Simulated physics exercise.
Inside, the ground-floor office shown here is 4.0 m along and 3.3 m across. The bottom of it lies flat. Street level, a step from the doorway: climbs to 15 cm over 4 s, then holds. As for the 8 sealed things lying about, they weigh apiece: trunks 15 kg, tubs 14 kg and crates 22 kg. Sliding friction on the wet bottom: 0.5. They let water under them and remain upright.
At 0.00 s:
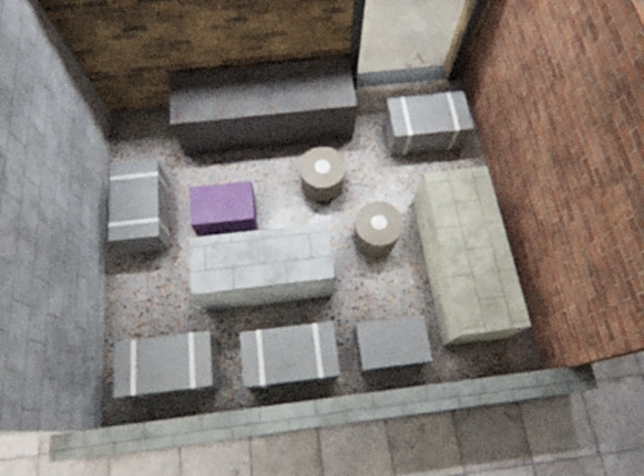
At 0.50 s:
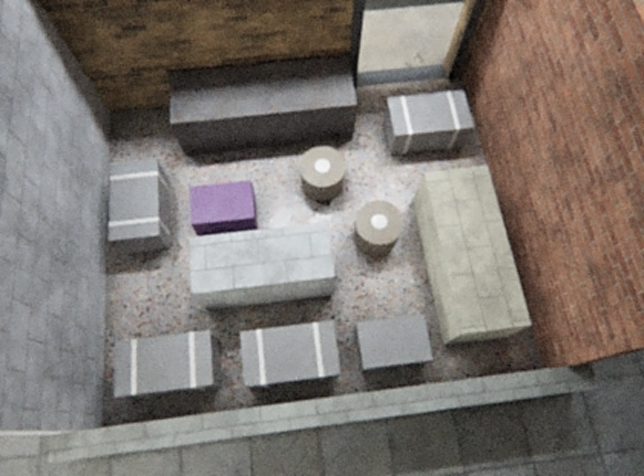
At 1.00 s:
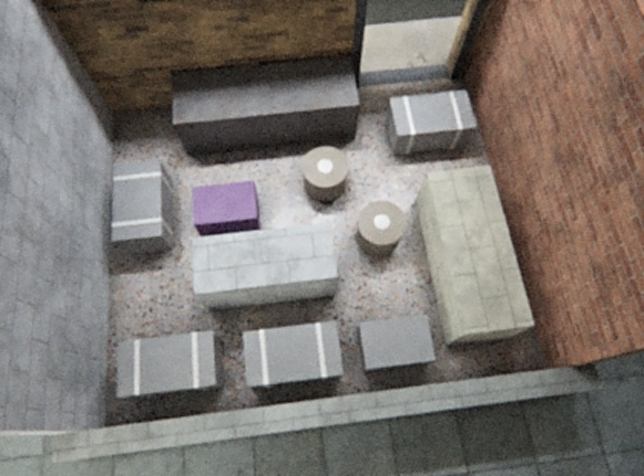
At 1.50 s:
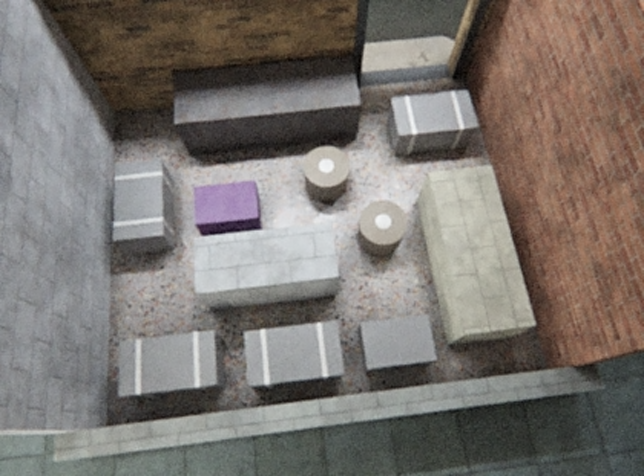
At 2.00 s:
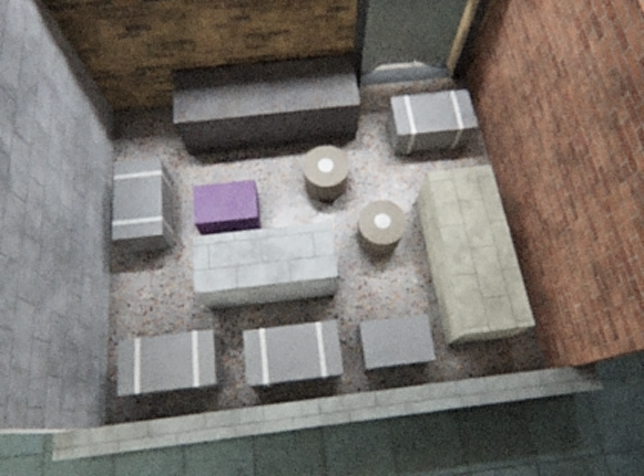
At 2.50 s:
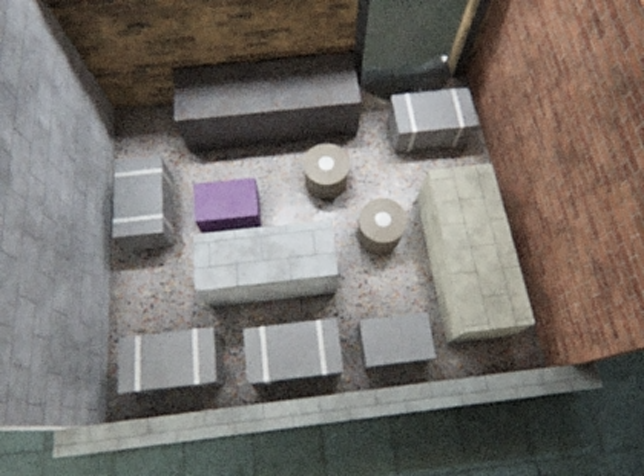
Walled sunken room with grey blocks, two round tubs and a purple crate staying still as the ground outside darkens to murky green.
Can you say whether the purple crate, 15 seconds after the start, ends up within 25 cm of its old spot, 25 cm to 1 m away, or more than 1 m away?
It ends up within 25 cm of its old spot.
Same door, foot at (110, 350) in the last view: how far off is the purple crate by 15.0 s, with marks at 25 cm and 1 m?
Then the purple crate is left almost untouched.
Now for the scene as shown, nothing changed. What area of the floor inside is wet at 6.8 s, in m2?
Near 6.0 m2 in all.
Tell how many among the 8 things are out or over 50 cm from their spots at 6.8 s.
I make it 1 by then.
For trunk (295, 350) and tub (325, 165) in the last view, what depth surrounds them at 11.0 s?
Depths: Near 6 cm, then near 6 cm.
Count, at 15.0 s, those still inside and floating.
It comes to 8 of them.
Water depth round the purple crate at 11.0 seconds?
Depth approx. 5 cm.
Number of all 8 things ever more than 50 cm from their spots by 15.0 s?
The tally stands at 4.
After 3.5 s the purple crate is near (226, 199), 0.0 m from its start, aground; 0 afloat.
After 6.8 s the purple crate is near (226, 199), 0.0 m from its start, aground; 1 afloat.
After 11.0 s the purple crate is near (226, 199), 0.0 m from its start, aground; 6 afloat.
After 15.0 s the purple crate is near (228, 198), 0.0 m from its start, afloat; 8 afloat.
